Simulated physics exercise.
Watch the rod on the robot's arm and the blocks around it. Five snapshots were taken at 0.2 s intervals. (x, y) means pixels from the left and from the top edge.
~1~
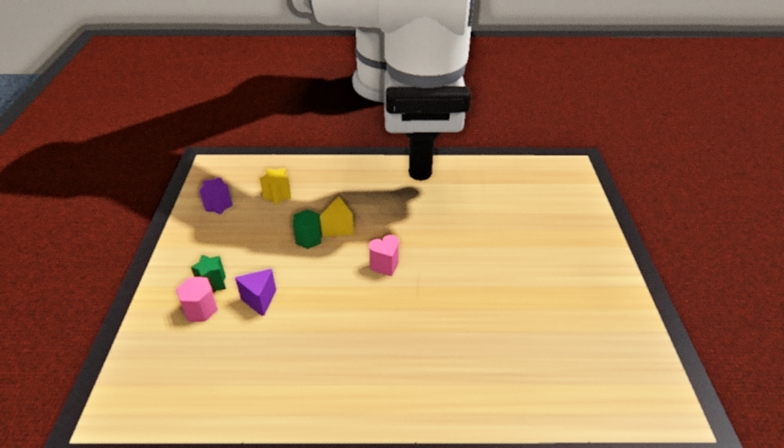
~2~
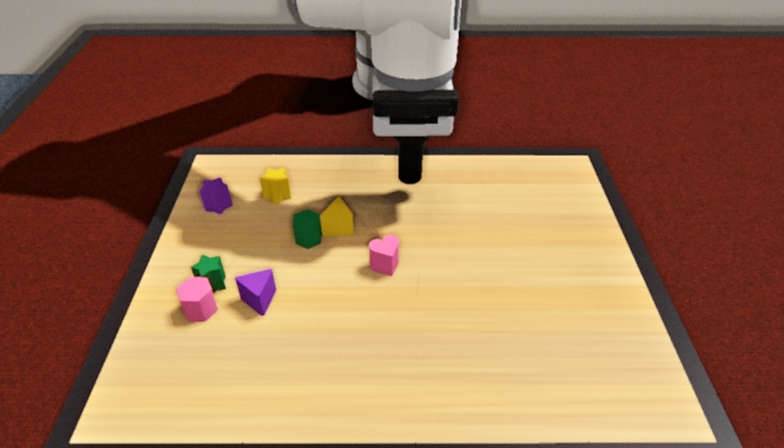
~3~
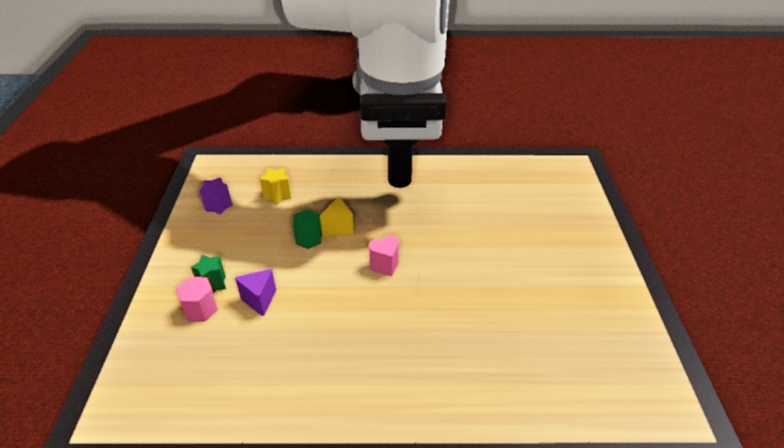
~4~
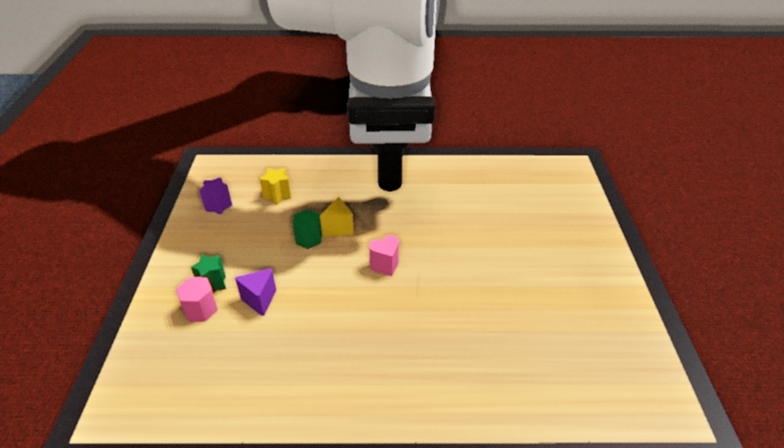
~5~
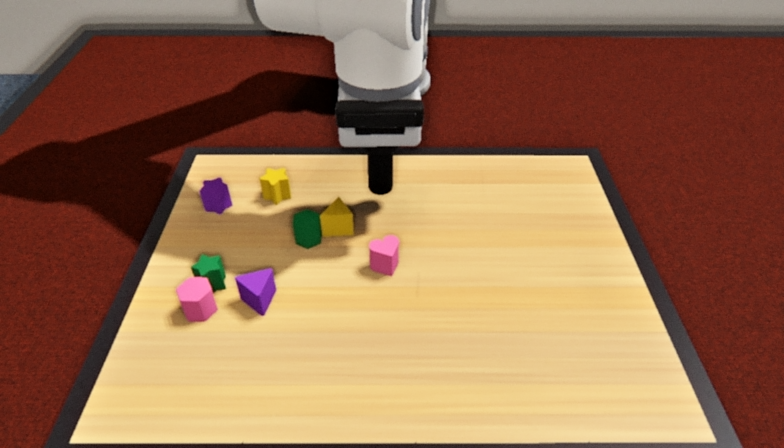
A robot arm with a black rod moving slightly left and toward the viewer above a wooden board, the colourful blocks staying still.
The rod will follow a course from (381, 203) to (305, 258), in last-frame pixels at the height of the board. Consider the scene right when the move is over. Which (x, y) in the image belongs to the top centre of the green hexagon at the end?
Pixel (282, 222).
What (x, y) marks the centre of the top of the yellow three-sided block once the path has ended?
(277, 245)
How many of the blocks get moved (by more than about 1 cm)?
Counting only shifts above 1 cm, I get two blocks.
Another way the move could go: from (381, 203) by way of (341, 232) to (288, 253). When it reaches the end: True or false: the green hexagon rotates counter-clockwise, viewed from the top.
It is false.
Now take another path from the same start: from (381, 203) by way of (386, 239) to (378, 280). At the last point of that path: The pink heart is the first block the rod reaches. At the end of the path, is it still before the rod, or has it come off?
The block stays ahead.
What follows on the original path. One third of the way, rod at (357, 206); nothing pushed yet.
Two thirds of the way, rod at (331, 224); green hexagon at (290, 222), turned 25° clockwise; yellow three-sided block at (310, 228).
At the end, rod at (303, 243); purple three-sided block unmoved; green hexagon at (282, 222), turned 45° clockwise; yellow three-sided block at (277, 245), turned 15° clockwise.
